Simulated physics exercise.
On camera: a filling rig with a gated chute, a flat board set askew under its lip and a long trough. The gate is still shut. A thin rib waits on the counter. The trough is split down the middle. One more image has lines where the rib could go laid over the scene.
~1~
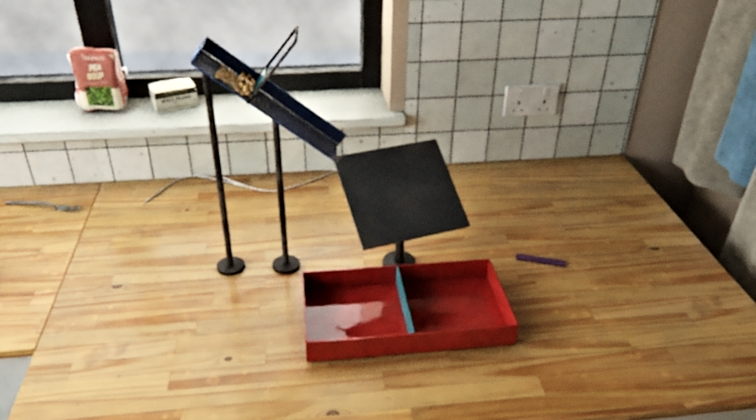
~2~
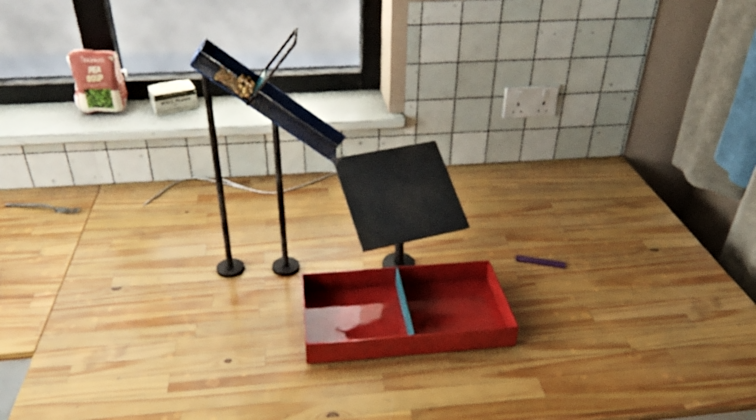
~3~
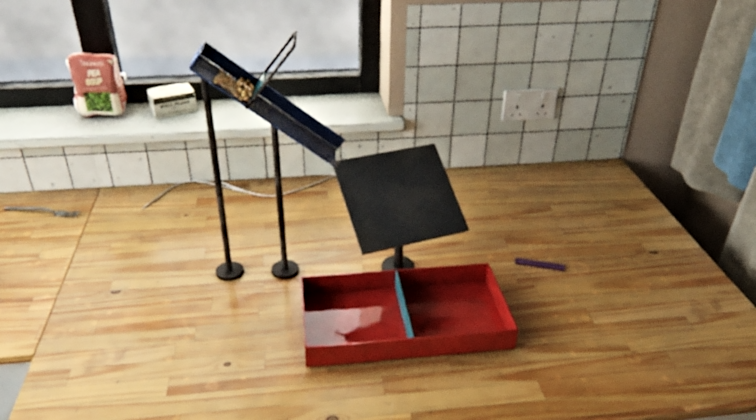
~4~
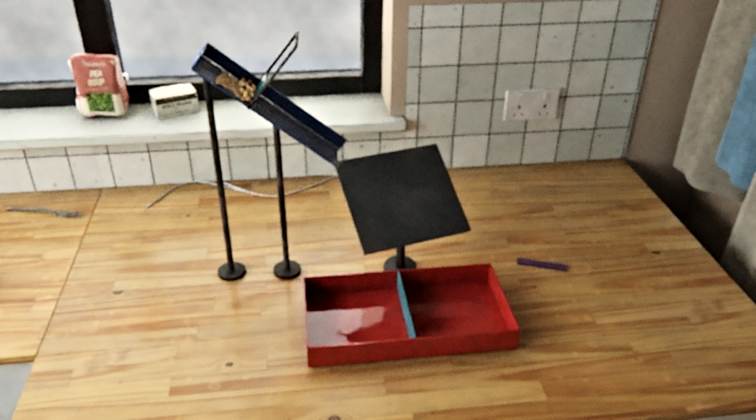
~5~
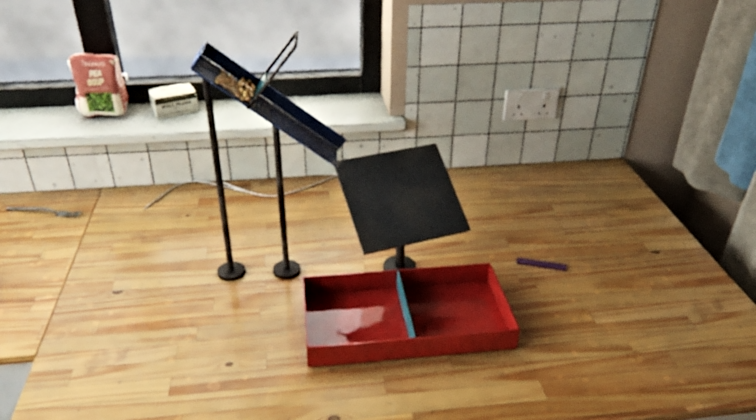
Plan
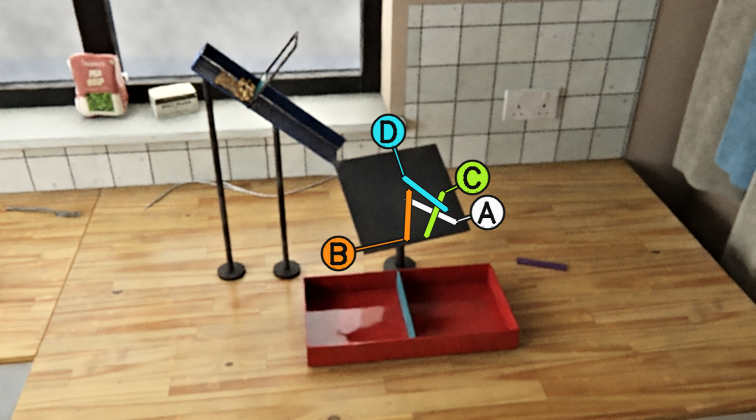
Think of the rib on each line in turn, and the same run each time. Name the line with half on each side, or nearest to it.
B beats the others.
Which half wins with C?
More lands on the right.
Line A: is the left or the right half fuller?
Right.
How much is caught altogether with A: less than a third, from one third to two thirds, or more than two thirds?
More than two thirds.
On the marked copy, line A from (407, 199) to (454, 221); line B from (409, 191) to (406, 238); line C from (442, 193) to (426, 235); line D from (404, 178) to (445, 209).
For line A, of what is caught, none at all in the left half, the whole lot in the right.
For line B, of what is caught, close to half in the left half, close to half in the right.
For line C, of what is caught, none at all in the left half, the whole lot in the right.
For line D, of what is caught, none at all in the left half, the whole lot in the right.
